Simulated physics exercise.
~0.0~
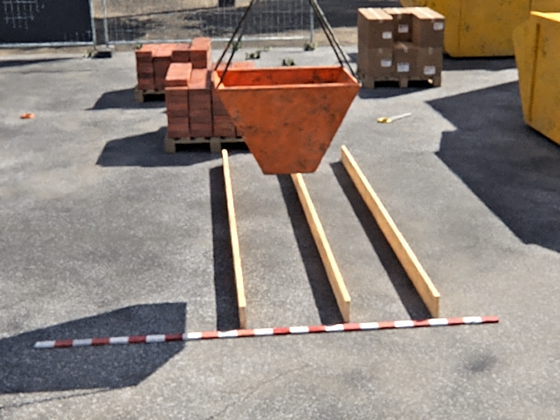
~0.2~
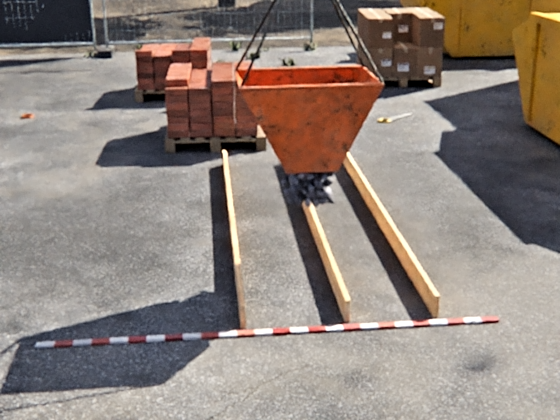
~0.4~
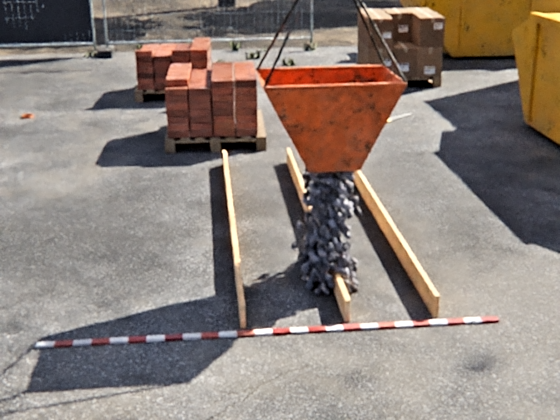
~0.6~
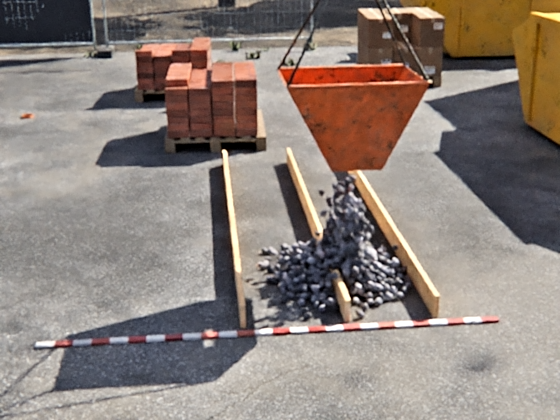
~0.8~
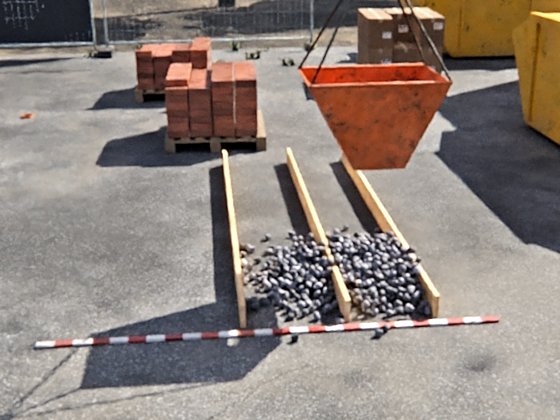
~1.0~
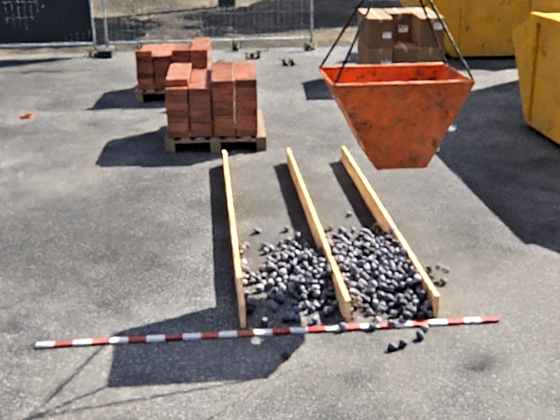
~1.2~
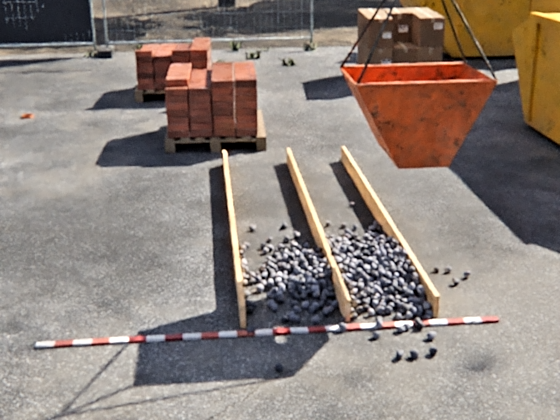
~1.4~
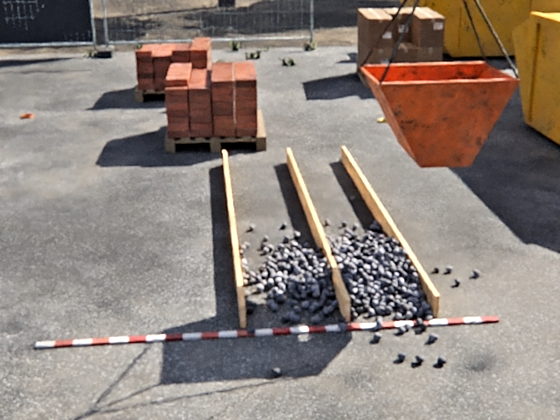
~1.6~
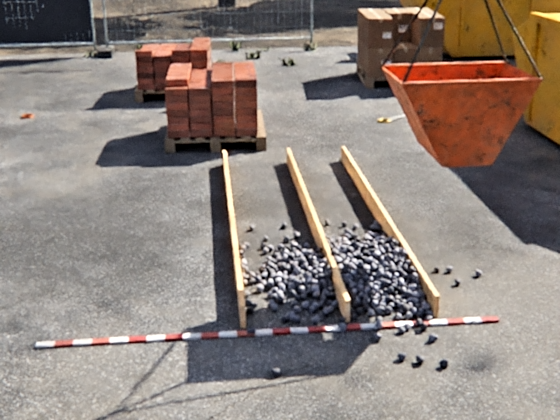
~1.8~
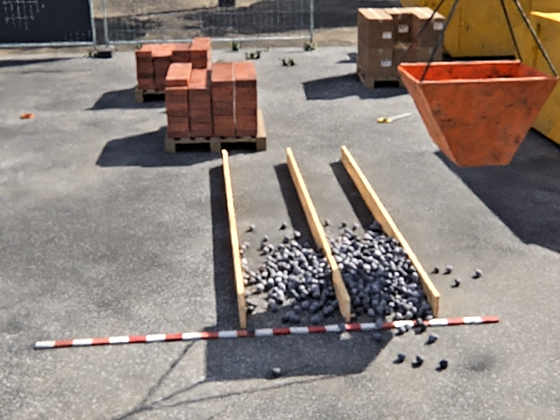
An orange skip hangs on cables over a grey paved yard, seen from above, with stacked red bricks and brown boxes behind and yellow containers at the right. Below it, three pale wooden boards form two bays behind a red-and-white striped staff. The skip glides rightwards and dark grey stones pour from its bottom in a thick column around the middle board. The emptied skip keeps moving right while the heap slumps and spreads across both bays. A few stones roll past the staff and the right board. Finally the stones lie still, mostly in the right bay, with a smaller share in the left.
